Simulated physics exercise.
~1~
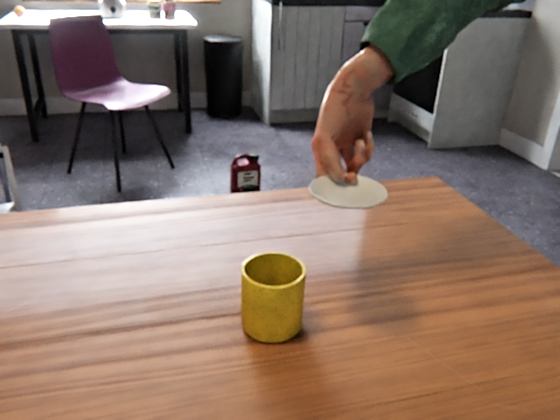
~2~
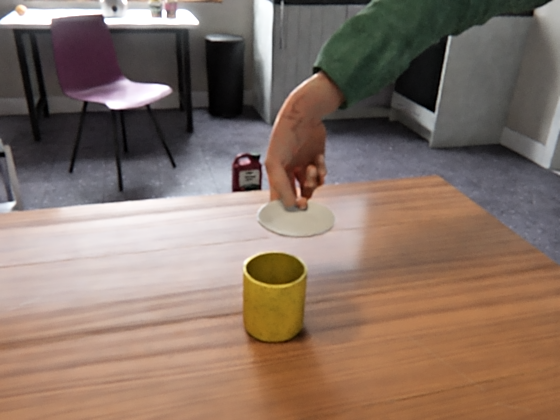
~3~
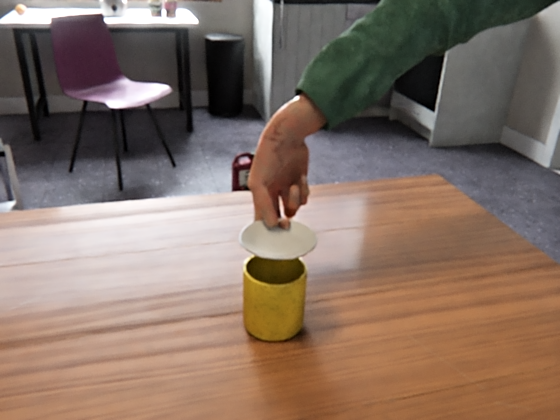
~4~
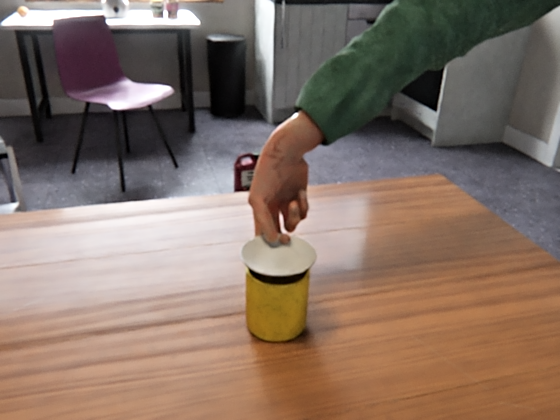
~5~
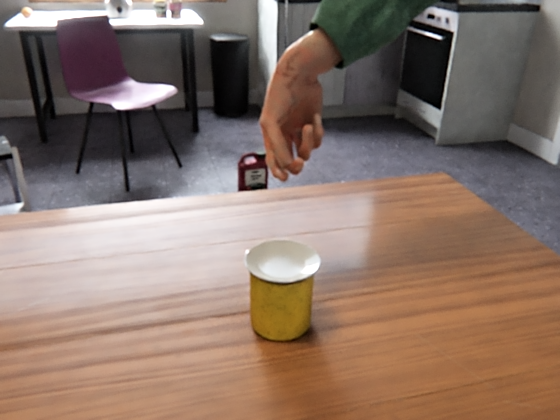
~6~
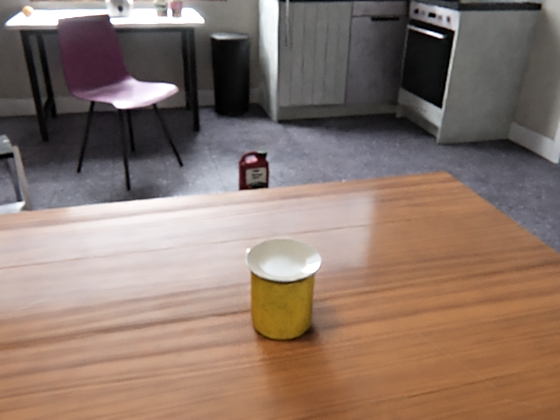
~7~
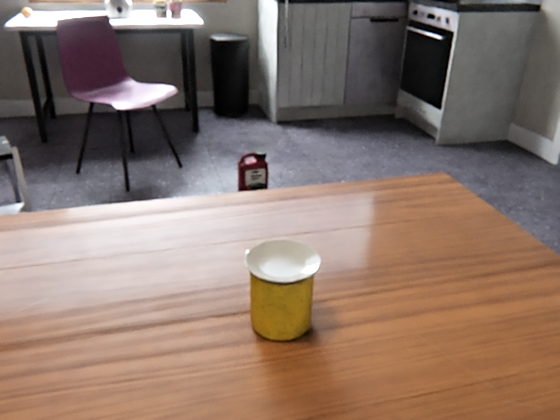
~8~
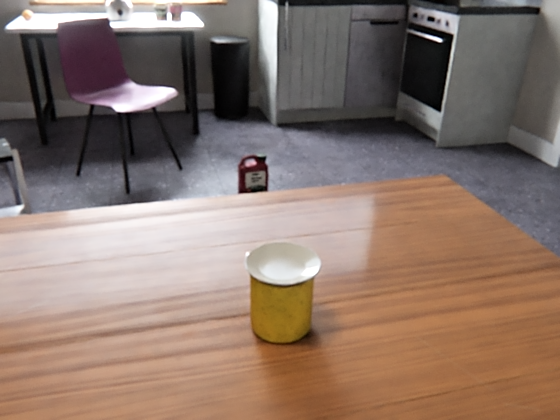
The clip shows a hand in a green sleeve carrying a white saucer left and down over a yellow pot on a wooden table. The hand sets the saucer on the pot's mouth, lets go and withdraws, leaving it resting there and covering the opening like a lid.
